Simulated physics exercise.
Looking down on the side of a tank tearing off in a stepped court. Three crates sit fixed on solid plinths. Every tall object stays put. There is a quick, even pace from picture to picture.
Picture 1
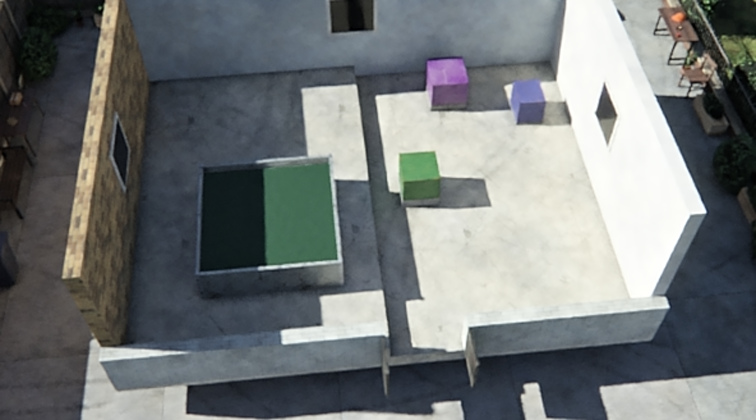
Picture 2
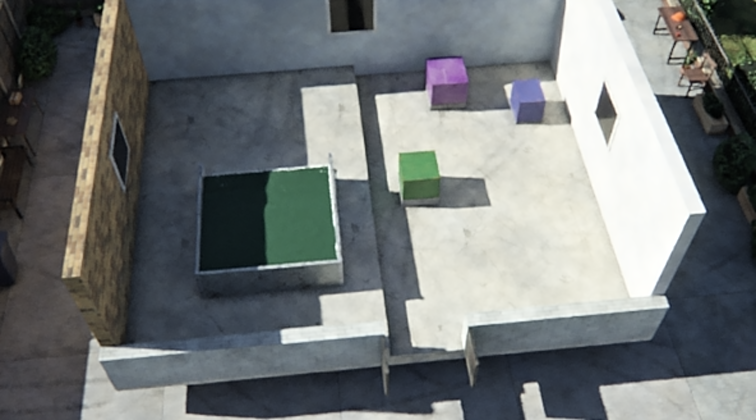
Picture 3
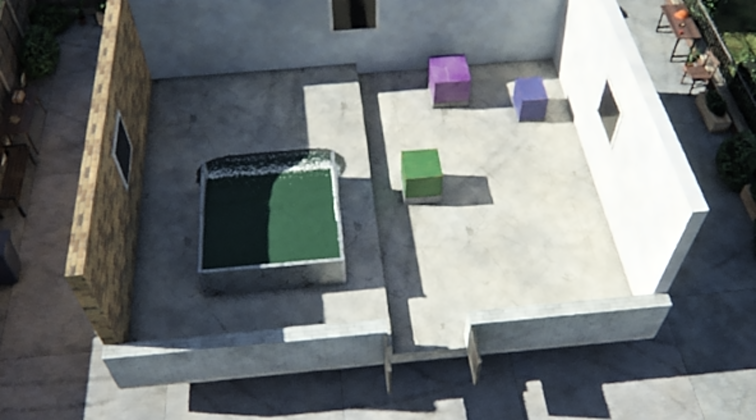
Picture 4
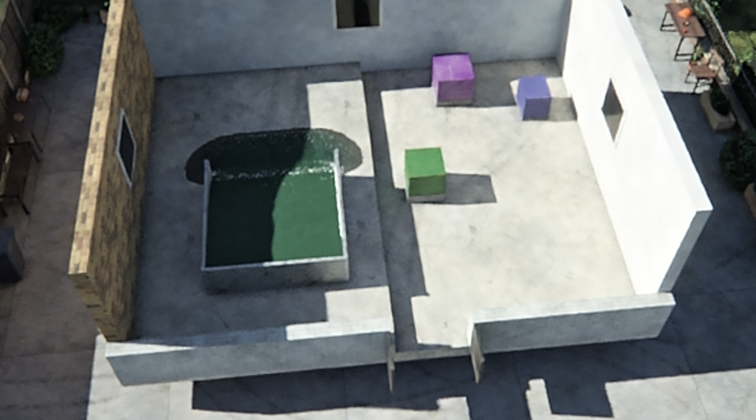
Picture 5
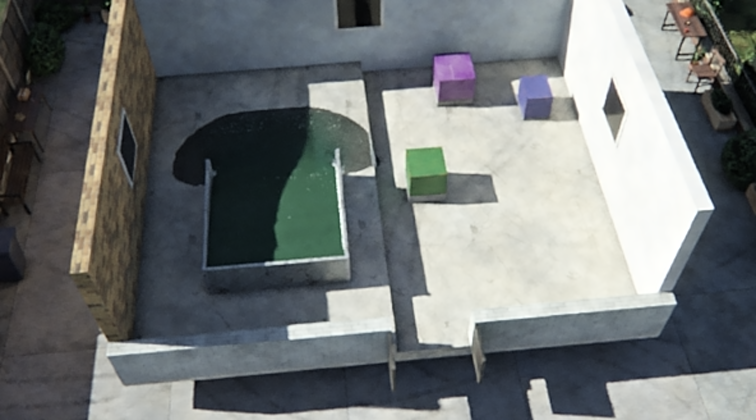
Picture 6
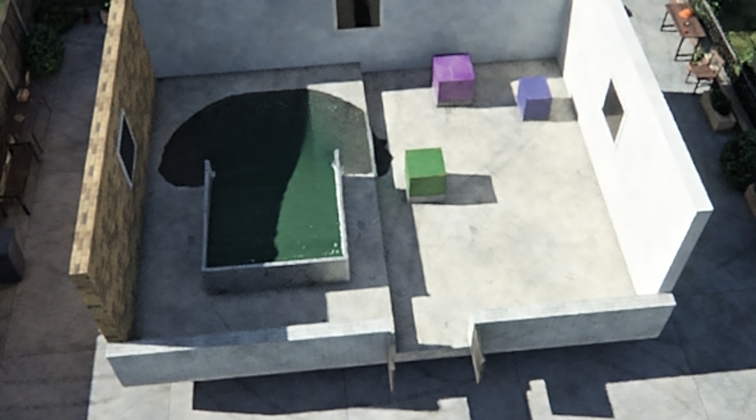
We see a walled court from above, with a square tank of green water beside purple, violet and green blocks; the tank's far side gives way, and water pours out, spreading across the floor in a widening dark pool.
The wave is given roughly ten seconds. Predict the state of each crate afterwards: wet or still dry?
My prediction: I expect the purple crate to get touched. I expect the green crate to never get touched. I expect the blue crate to get touched.
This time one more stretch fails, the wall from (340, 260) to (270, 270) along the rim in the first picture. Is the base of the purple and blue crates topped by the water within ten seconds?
Taking them in turn, the purple one is left untouched, and the blue one is swamped.
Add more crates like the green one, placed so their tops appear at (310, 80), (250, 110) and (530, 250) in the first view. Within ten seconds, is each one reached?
So, in the order given: Flooded, flooded, untouched.
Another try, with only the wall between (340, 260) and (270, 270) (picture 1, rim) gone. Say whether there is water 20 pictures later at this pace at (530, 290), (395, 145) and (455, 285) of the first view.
Point one: Reached. Point two: Not reached. Point three: Reached.
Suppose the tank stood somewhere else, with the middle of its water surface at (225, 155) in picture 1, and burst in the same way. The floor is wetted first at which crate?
Purple-painted one.
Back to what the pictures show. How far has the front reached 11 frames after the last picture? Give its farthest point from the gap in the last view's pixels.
Somewhere close to (450, 68).
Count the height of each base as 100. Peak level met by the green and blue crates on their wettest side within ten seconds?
The first comes to 80 per cent and the second to 200 per cent.
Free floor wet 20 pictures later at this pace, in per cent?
Roughly 40 percent.
A moment on, water covers 30 % of the floor; the purple crate not reached, the green crate water round its plinth, the blue crate not reached.
Next, water covers 30 % of the floor; the purple crate water round its plinth, the green crate water round its plinth, the blue crate not reached.
Then, water covers 40 % of the floor; the purple crate water round its plinth, the green crate water round its plinth, the blue crate water round its plinth.
Later, water covers 75 % of the floor; the purple crate water round its plinth, the green crate water round its plinth, the blue crate water round its plinth.
In the end, water covers 95 % of the floor; the purple crate was topped, the green crate stayed above the water, the blue crate was topped.
